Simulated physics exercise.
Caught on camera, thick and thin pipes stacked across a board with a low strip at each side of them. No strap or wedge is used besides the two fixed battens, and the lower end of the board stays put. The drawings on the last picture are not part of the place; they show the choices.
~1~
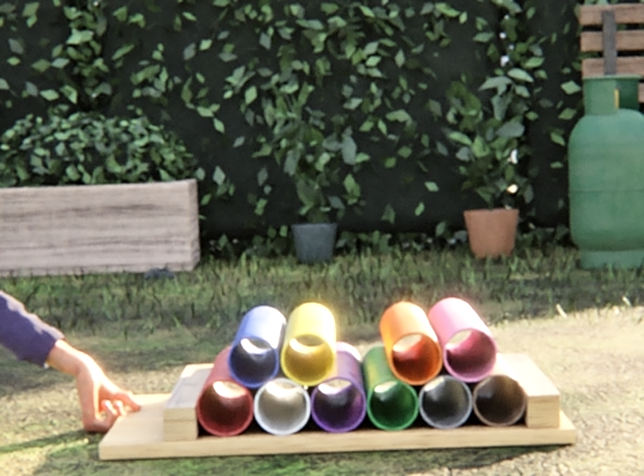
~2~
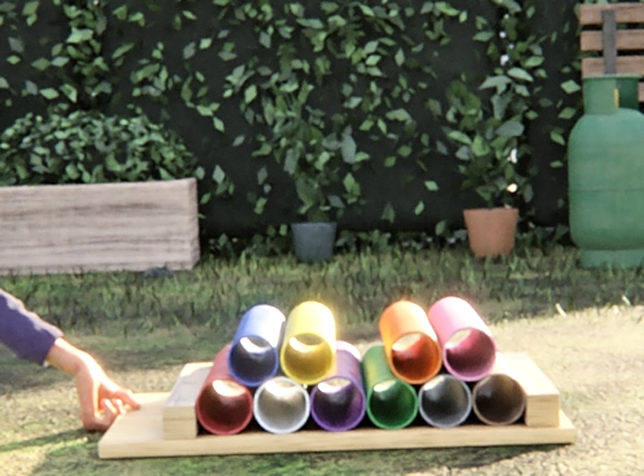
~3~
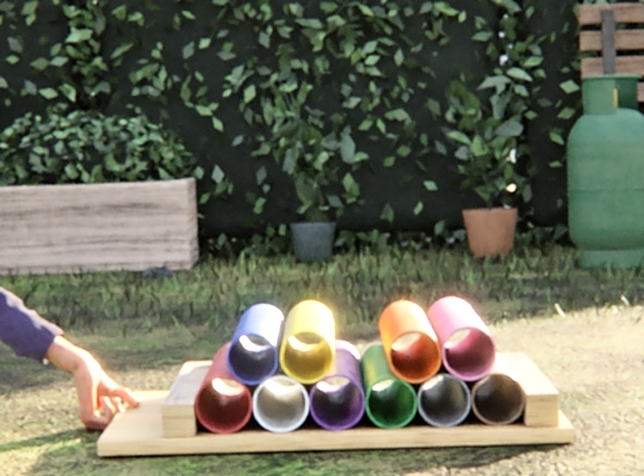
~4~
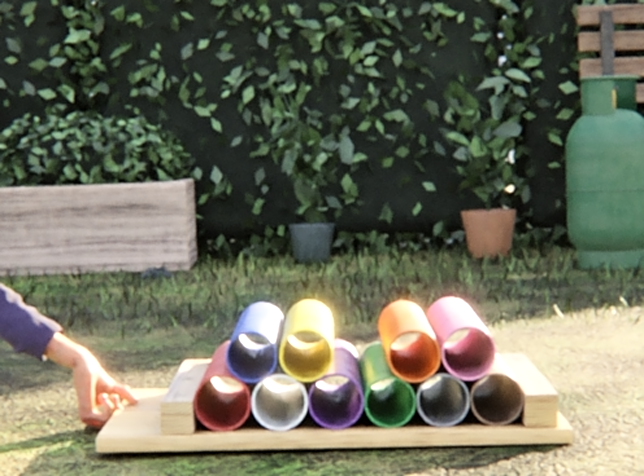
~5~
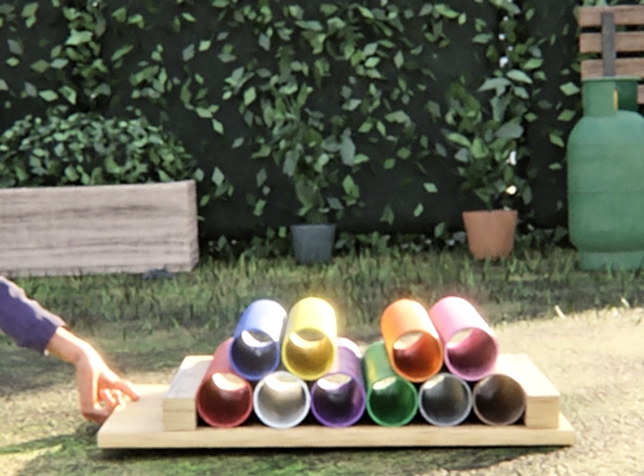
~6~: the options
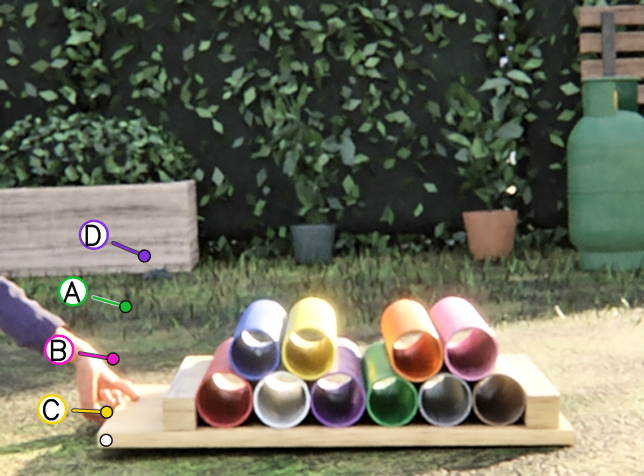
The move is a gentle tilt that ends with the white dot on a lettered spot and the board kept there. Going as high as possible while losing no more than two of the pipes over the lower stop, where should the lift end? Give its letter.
The last mark within the limit is D.
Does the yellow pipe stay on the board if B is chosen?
The yellow pipe: Yes.
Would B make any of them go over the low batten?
At B: No.
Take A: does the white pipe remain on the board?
Yes.
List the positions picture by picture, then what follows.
The first picture shows blue pipe (253, 361); orange pipe (416, 358); pink pipe (471, 354).
The second picture shows pink pipe (470, 354); yellow pipe (308, 358).
The third picture shows board (334, 399); red pipe (224, 405); blue pipe (253, 359); grey pipe (444, 401).
The fourth picture shows board (333, 398); red pipe (222, 403); white pipe (280, 403).
The fifth picture shows board (335, 397); red pipe (225, 399); white pipe (282, 400).
On the marked copy, A at (126, 306); B at (113, 359); C at (107, 412); D at (144, 256); the white dot at (106, 440).
With D. Early on, board at 16°.
Further on, board at 25°.
At the end, board at 25°, none over the low batten.
As for the rest, A none over the low batten; B none over the low batten; C none over the low batten.
